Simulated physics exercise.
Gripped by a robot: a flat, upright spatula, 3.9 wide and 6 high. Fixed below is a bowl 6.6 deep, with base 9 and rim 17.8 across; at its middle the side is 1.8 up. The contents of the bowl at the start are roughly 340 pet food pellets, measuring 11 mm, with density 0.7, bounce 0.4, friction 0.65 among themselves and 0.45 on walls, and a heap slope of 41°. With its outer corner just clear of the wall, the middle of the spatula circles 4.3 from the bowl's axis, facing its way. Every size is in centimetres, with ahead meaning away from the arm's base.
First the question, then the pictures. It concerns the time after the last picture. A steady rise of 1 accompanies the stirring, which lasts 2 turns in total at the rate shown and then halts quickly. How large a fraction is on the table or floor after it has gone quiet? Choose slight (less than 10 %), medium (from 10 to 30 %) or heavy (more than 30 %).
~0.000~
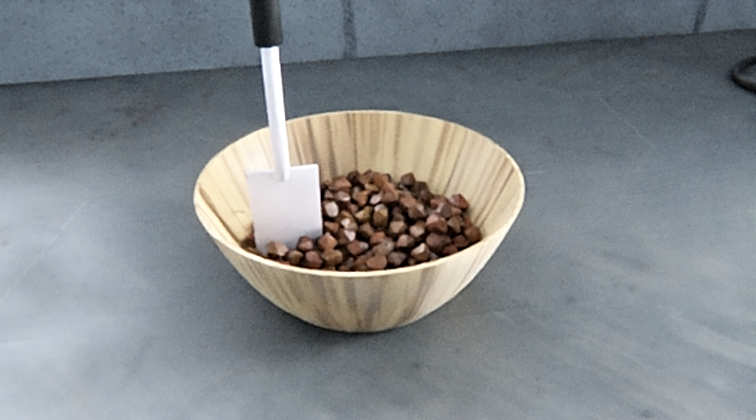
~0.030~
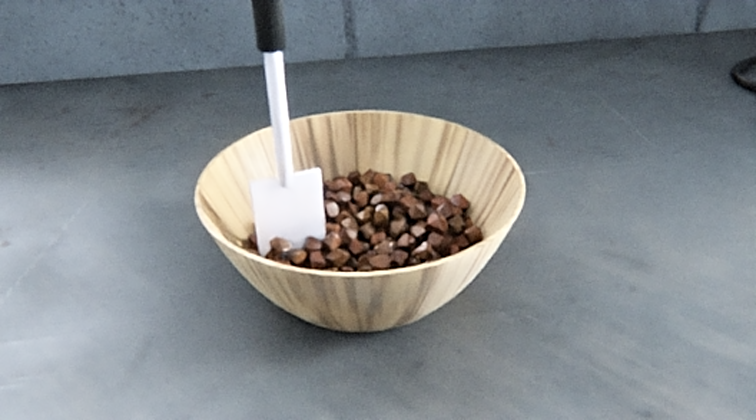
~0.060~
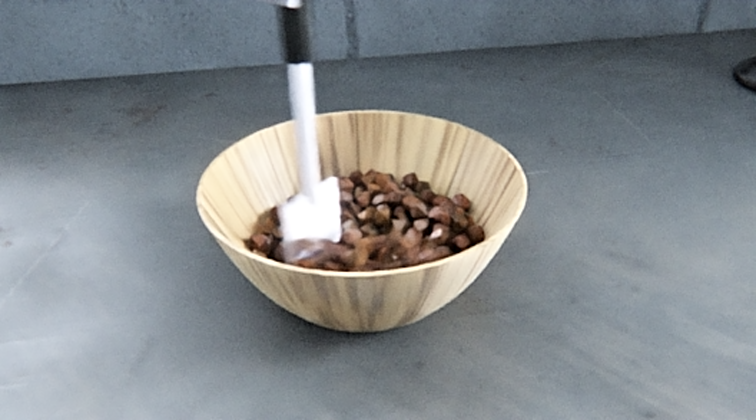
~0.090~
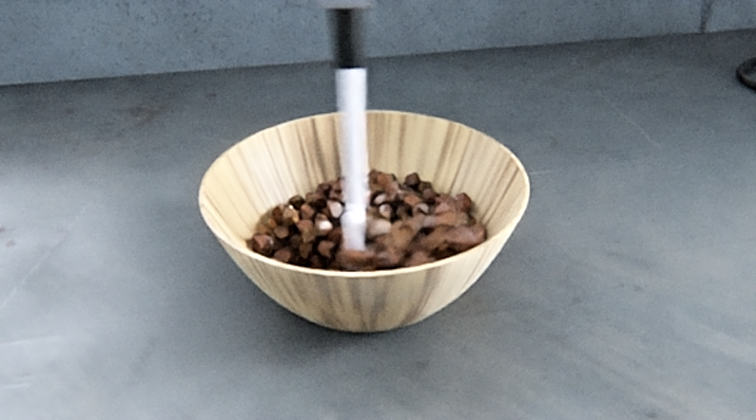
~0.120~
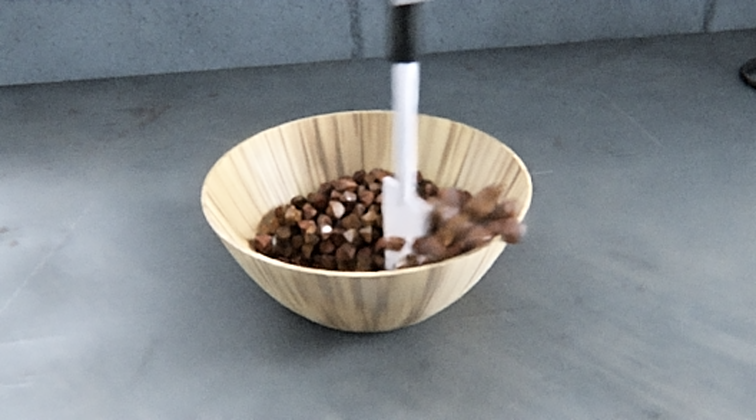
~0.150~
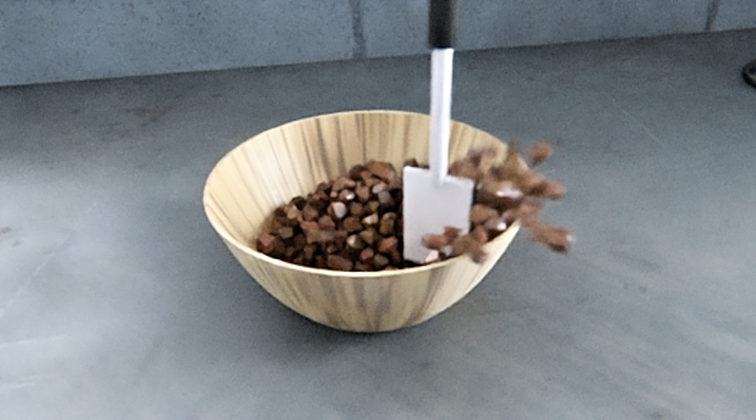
The share is heavy.
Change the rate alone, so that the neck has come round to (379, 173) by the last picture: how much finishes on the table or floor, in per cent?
About 20 per cent.
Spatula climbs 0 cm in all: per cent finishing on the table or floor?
My guess is close to 50 per cent.
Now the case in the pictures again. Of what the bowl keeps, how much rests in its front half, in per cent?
Close to 50 in a hundred.
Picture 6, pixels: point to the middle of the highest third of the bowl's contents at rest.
The centre sits around (372, 243) in the last picture.
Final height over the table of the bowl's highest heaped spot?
5.0 cm or so.
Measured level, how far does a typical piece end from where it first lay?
Roughly 11 cm.
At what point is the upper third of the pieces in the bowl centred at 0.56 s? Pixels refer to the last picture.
Centre, approx.: (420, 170).
By 0.36 s, 4° round, highest piece 10 above the table; 261 in the bowl, 40 on the table or floor, 44 in flight or on the tool.
By 0.56 s, 227° round, highest piece 9 above the table; 217 in the bowl, 117 on the table or floor, 11 in flight or on the tool.
By 0.87 s, 0° round, highest piece 6 above the table; 208 in the bowl, 137 on the table or floor.
By 1.57 s, 0° round, highest piece 6 above the table; 208 in the bowl, 137 on the table or floor.
Final count, 208 in the bowl, 137 on the table or floor. That is 40 % on the table or floor.
